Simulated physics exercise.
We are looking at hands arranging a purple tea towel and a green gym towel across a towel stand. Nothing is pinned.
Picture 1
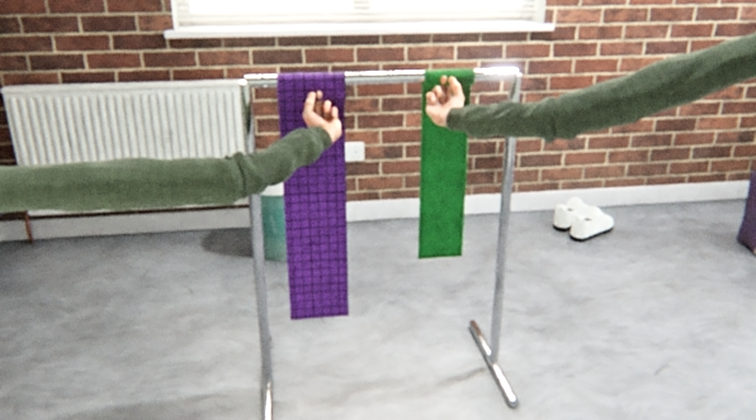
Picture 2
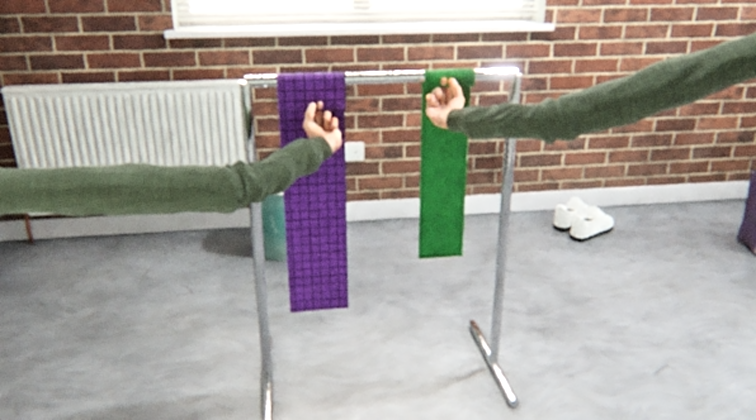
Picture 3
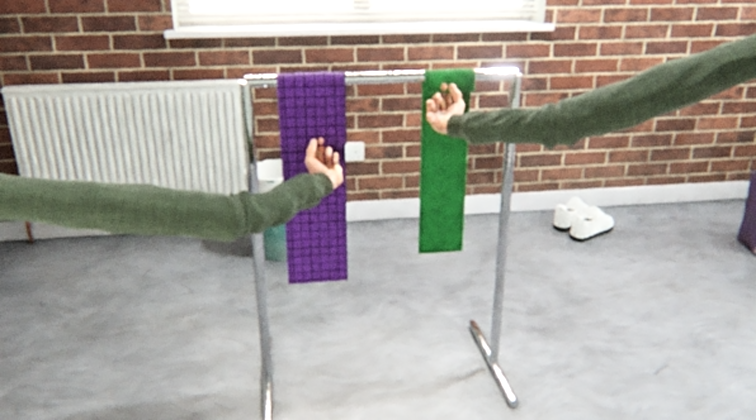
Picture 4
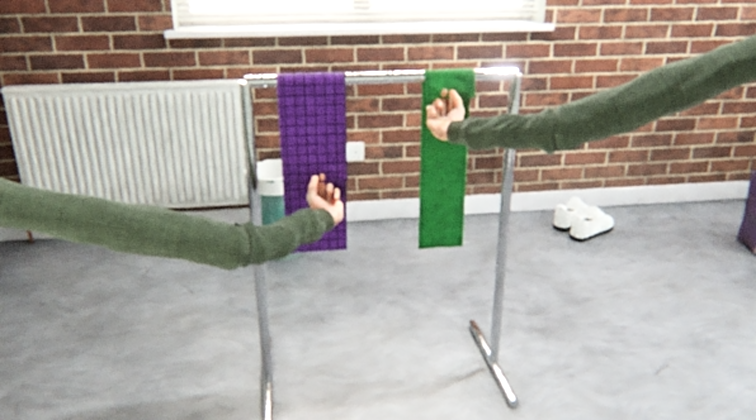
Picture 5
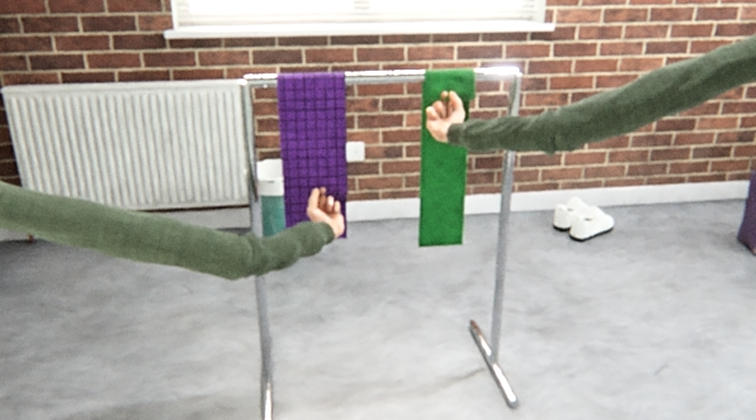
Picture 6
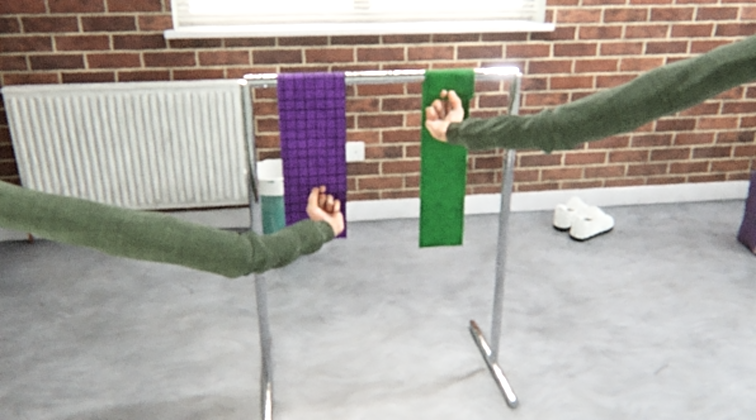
A hand pulls the purple cloth's front downward while another hand shifts the green cloth slightly.
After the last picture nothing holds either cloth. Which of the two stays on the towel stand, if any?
The purple tea towel stays on. The green gym towel slips to the floor.
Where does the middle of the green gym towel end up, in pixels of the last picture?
Around (434, 367).
Then, 0.38 s past the final frame, tea towel unmoved; gym towel clear of the rail and dropping near (440, 245).
Then, 0.66 s past the final frame, tea towel unmoved; gym towel in a heap on the floor near (434, 365).
When it is over, tea towel unmoved; gym towel in a heap on the floor near (434, 367). The purple tea towel hangs there and the green gym towel is pulled off by its long side.
